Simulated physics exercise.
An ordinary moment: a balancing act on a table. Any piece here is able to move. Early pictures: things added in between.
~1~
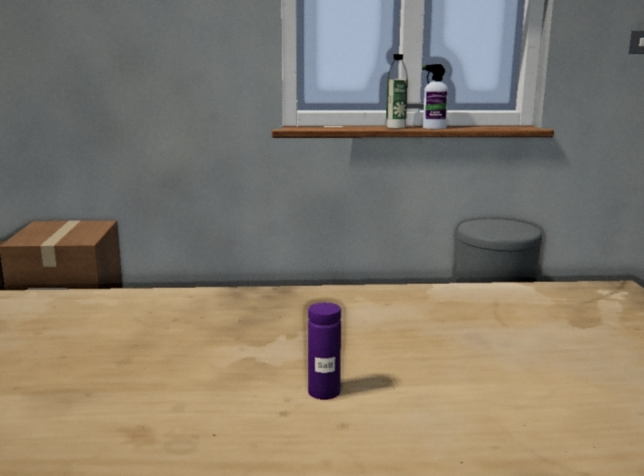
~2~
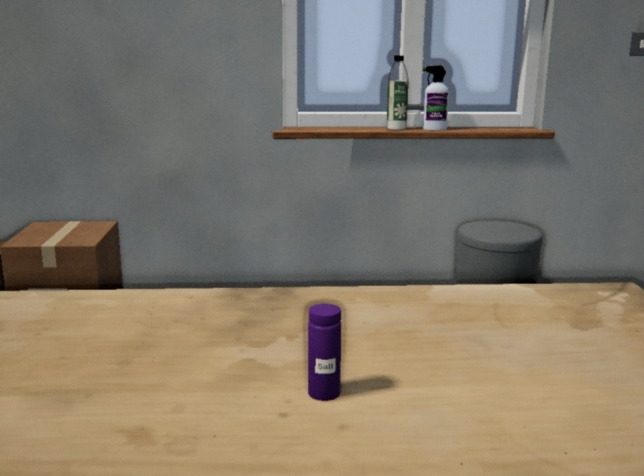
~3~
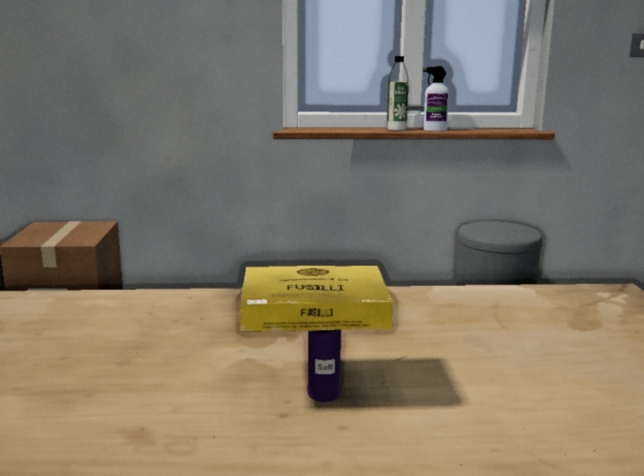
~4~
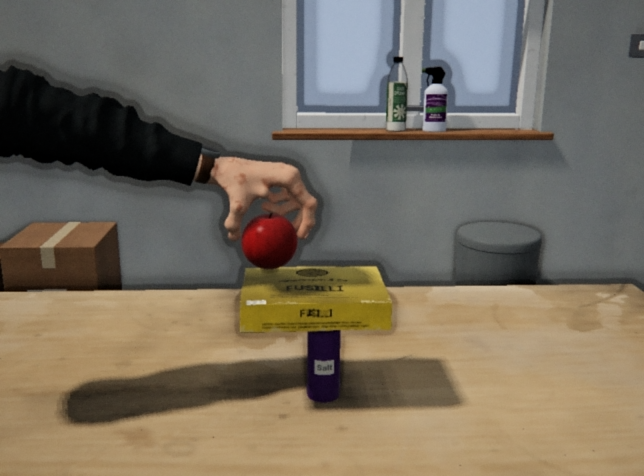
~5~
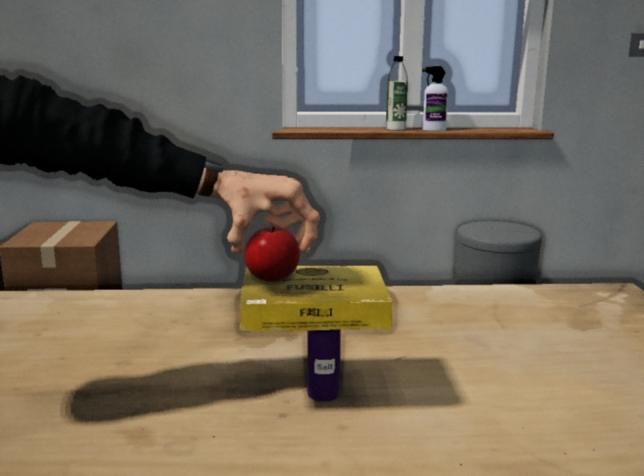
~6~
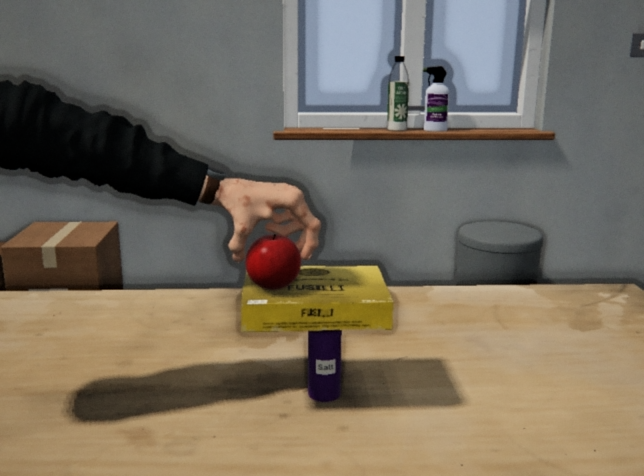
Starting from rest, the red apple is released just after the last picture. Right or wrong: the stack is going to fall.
Right, it falls.
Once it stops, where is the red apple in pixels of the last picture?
End position in the final view: Approximately (220, 385).
Then, 0.40 s on from there, red apple and yellow packet now fallen.
Then, 0.60 s on from there, things are still on the move.
Then, 0.90 s on from there, red apple resting near (220, 385).
In the end, fallen, red apple and yellow packet; purple shaker unmoved. At the end, from the last picture's camera, red apple near (220, 385). The stack gives way.
